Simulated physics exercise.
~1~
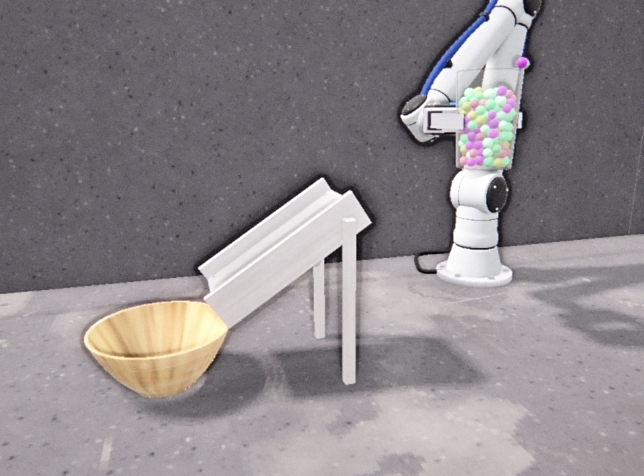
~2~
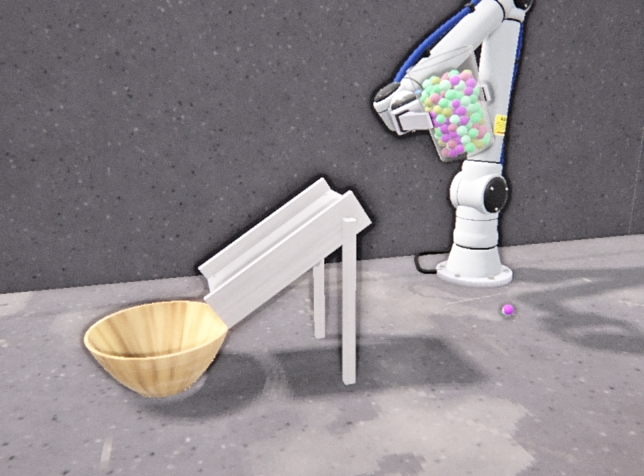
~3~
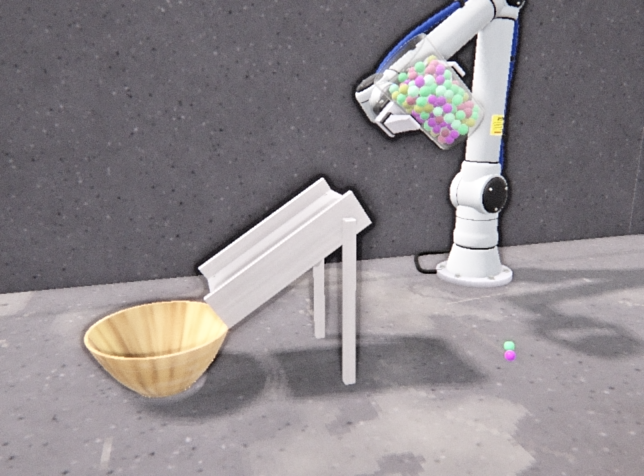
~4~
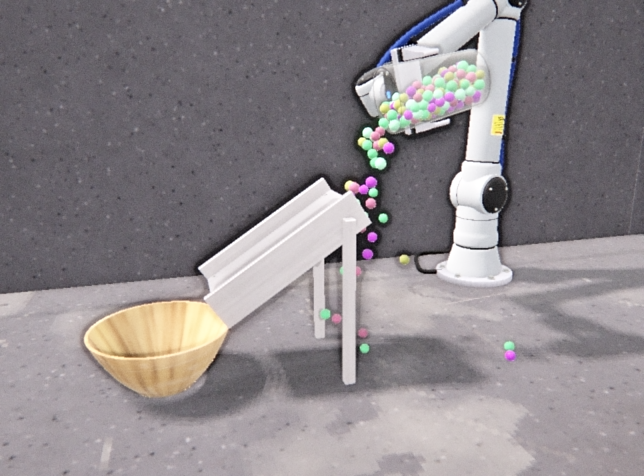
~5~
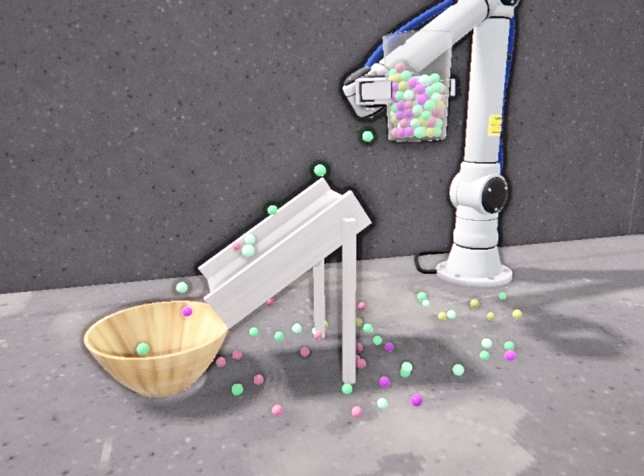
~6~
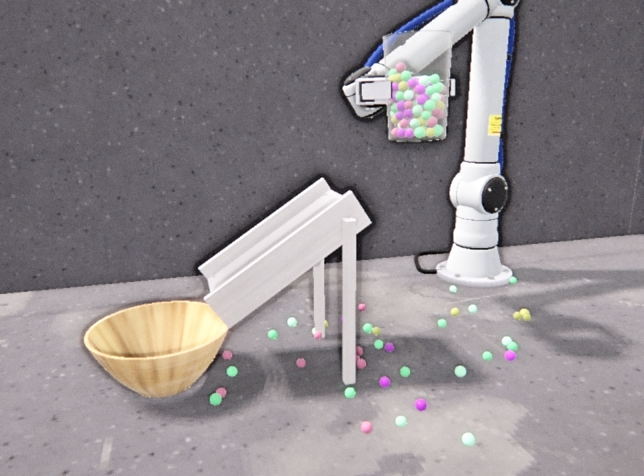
On a mottled grey floor before a dark wall, a white robot arm holds a clear tumbler heaped with colourful round sweets, with a sloping white chute leading down to a wooden bowl at left. The arm swings the tumbler leftward and leans it, and a couple of sweets drop to the floor. It tips the tumbler onto its side, and a stream pours over the chute's upper end, many sweets missing it. The arm turns the tumbler upright again while a few sweets roll down into the bowl. Finally the chute is empty, sweets lie scattered across the floor, and the tumbler remains well filled.
